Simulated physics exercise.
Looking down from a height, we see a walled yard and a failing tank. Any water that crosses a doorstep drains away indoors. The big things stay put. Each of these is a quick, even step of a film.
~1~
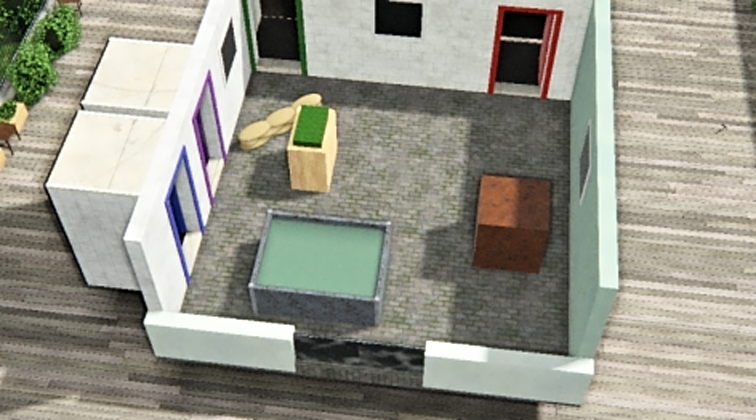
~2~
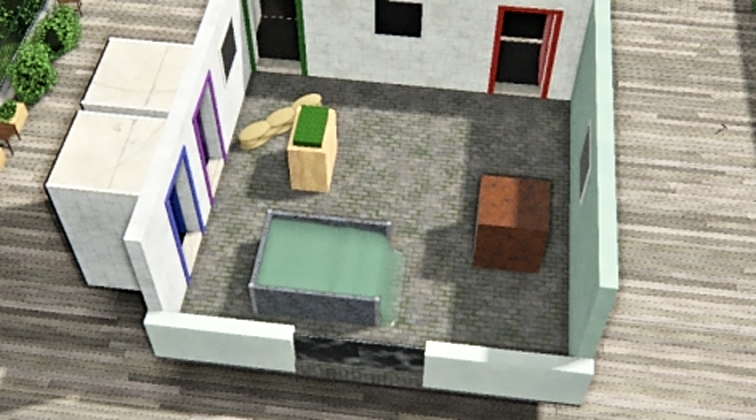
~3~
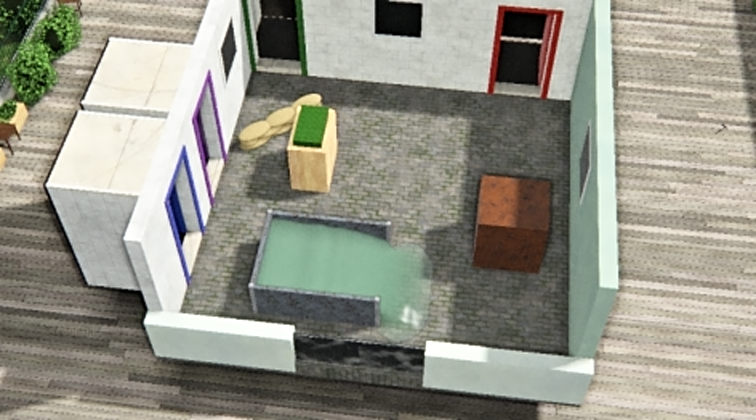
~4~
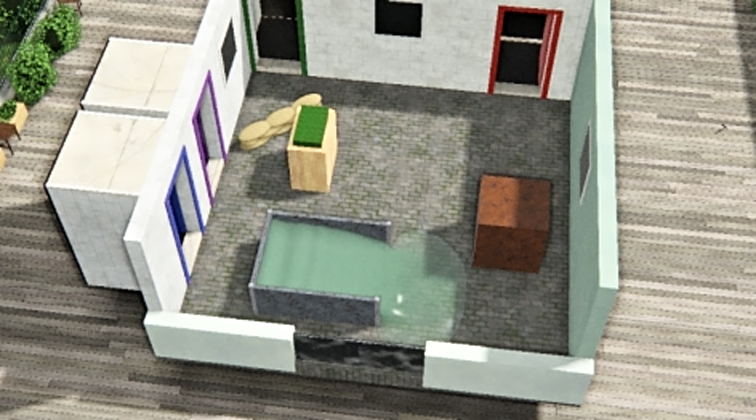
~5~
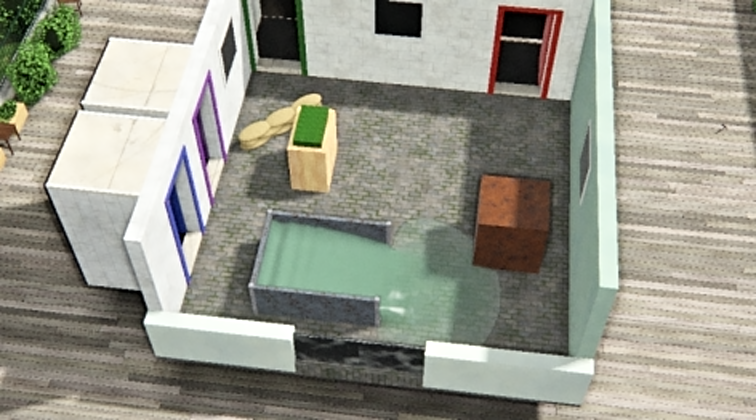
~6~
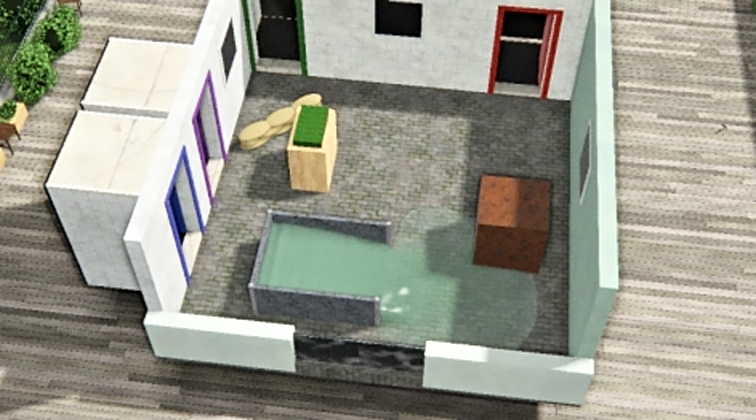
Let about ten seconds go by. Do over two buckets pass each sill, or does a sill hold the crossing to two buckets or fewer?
The blue door holds it to two or fewer; the purple door holds it to two or fewer; the green door holds it to two or fewer; the red door passes over two.
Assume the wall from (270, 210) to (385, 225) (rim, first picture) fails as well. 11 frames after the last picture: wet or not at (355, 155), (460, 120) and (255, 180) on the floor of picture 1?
Taken in turn they're swamped, swamped and swamped.
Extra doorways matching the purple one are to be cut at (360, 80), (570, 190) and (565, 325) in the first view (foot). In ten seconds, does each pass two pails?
Note: Door one undershoots; door two undershoots; door three overshoots.
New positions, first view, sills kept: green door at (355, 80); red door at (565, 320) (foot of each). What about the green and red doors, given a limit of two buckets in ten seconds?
I'd say green falls short, while red overflows.
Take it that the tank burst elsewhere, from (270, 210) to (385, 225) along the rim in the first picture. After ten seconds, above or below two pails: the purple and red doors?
Looking at both, the purple one exceeds the mark while the red one exceeds the mark.
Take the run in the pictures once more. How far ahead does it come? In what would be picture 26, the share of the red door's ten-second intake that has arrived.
Roughly 0 percent.
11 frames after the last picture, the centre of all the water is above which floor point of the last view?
My pick is pixel (446, 290).
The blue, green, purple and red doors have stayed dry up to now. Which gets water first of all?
That's the red one.
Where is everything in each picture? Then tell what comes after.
Still water in the open tank at (322, 257), in the first frame.
The front is at (386, 327), out from the gap at (381, 278), in the second frame.
Water pours out at (381, 280) and has run to (418, 250), in the third frame.
The front is at (457, 260), out from the gap at (381, 281), in the fourth frame.
The front is at (493, 313), out from the gap at (381, 281), in the fifth frame.
The front is at (531, 320), out from the gap at (381, 281), in the sixth frame.
A moment on, water covers 25 % of the floor; the blue door not reached, the purple door not reached, the green door not reached, the red door not reached.
Next, water covers 35 % of the floor; the blue door not reached, the purple door not reached, the green door not reached, the red door not reached.
Then, water covers 50 % of the floor; the blue door not reached, the purple door not reached, the green door not reached, the red door under two buckets in.
Later, water covers 70 % of the floor; the blue door not reached, the purple door not reached, the green door wet at the sill, nothing in, the red door over two buckets in.
In the end, water covers 95 % of the floor; the blue door wet at the sill, nothing in, the purple door wet at the sill, nothing in, the green door wet at the sill, nothing in, the red door over two buckets in.
